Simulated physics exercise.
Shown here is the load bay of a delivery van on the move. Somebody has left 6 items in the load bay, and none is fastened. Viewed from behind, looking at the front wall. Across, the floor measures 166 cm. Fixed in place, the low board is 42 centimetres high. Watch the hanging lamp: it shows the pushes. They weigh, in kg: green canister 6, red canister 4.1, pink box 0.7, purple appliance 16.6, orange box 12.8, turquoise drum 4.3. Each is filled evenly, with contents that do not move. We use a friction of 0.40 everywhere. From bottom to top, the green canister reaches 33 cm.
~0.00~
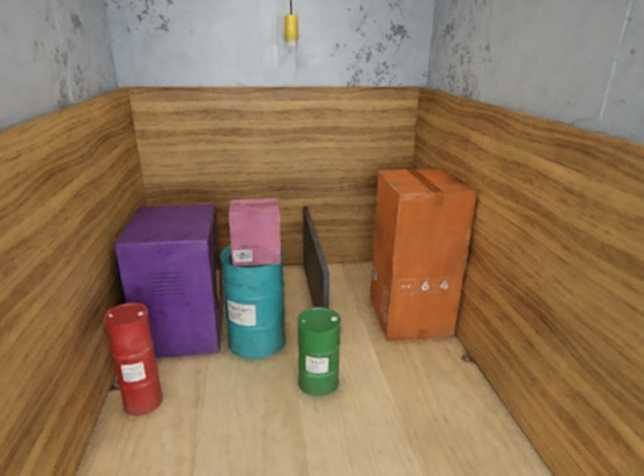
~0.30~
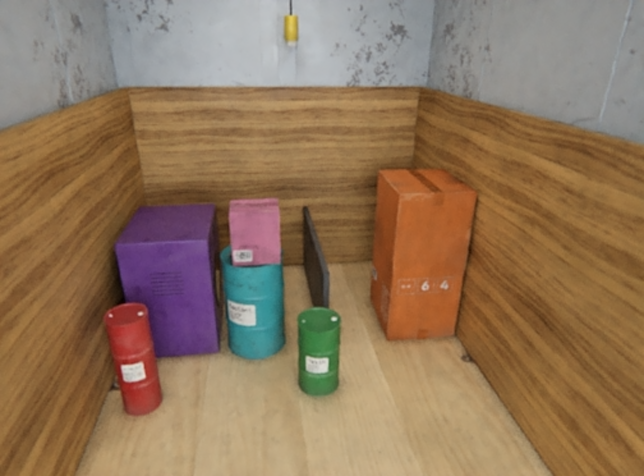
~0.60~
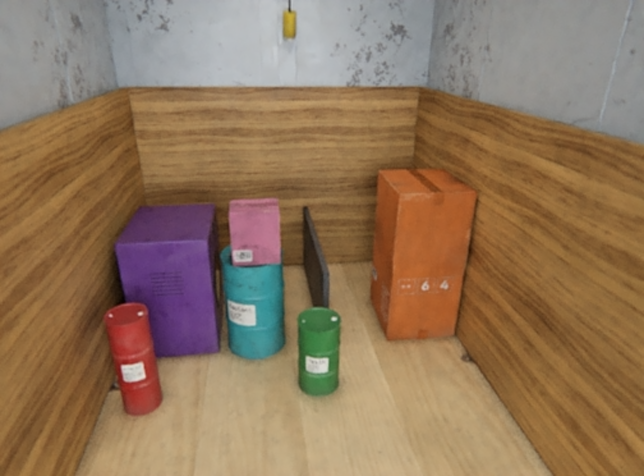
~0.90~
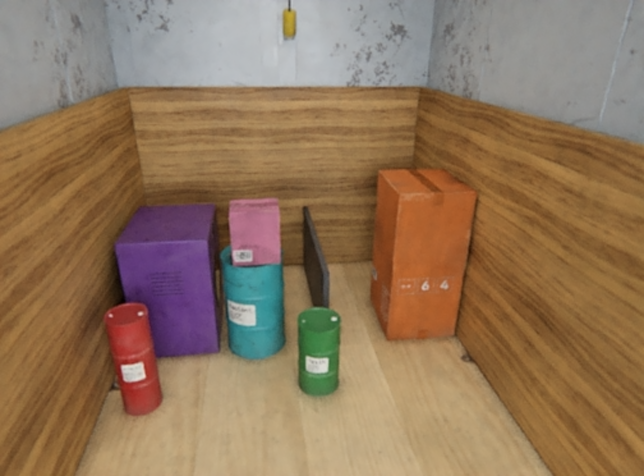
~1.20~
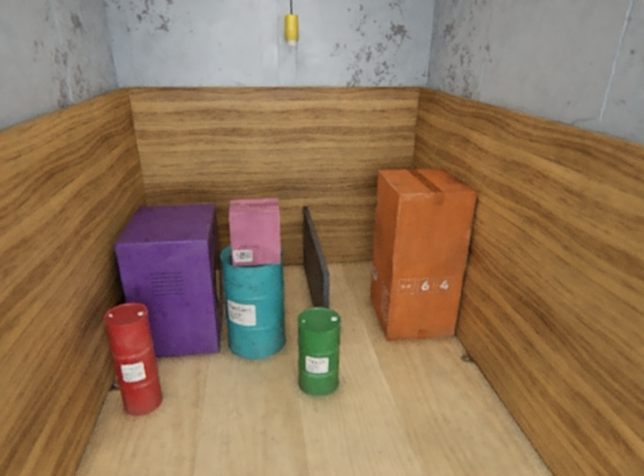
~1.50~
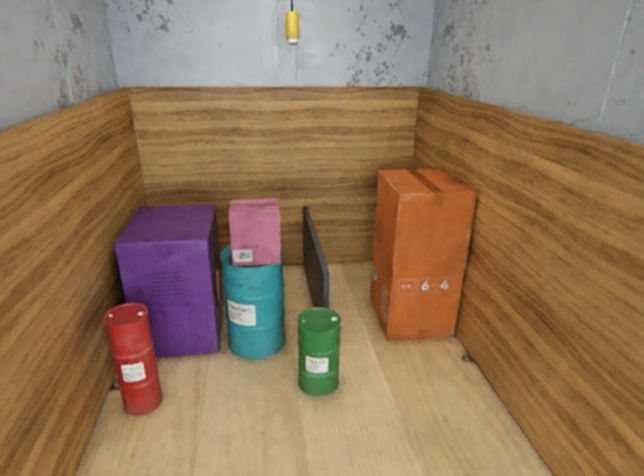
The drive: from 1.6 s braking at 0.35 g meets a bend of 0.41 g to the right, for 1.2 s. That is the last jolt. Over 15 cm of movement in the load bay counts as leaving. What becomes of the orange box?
Oh, that one sits tight.
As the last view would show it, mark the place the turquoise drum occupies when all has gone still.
In the last picture it sits around (288, 276).
By 2.30 s, load feels 0.35 g forwards, 0.41 g right; red canister tilted 68°; pink box 22 cm from its spot; turquoise drum 16 cm from its spot.
By 2.50 s, load feels 0.35 g forwards, 0.41 g right; red canister on its side; pink box tilted 6°; purple appliance 35 cm from its spot.
When it is over (4.2 s), off its perch, pink box; lying over in the load bay, red canister; not toppled but over 15 cm from the start, green canister, purple appliance and turquoise drum; the last one within 15 cm of the start. In the last view, orange box near (417, 252).
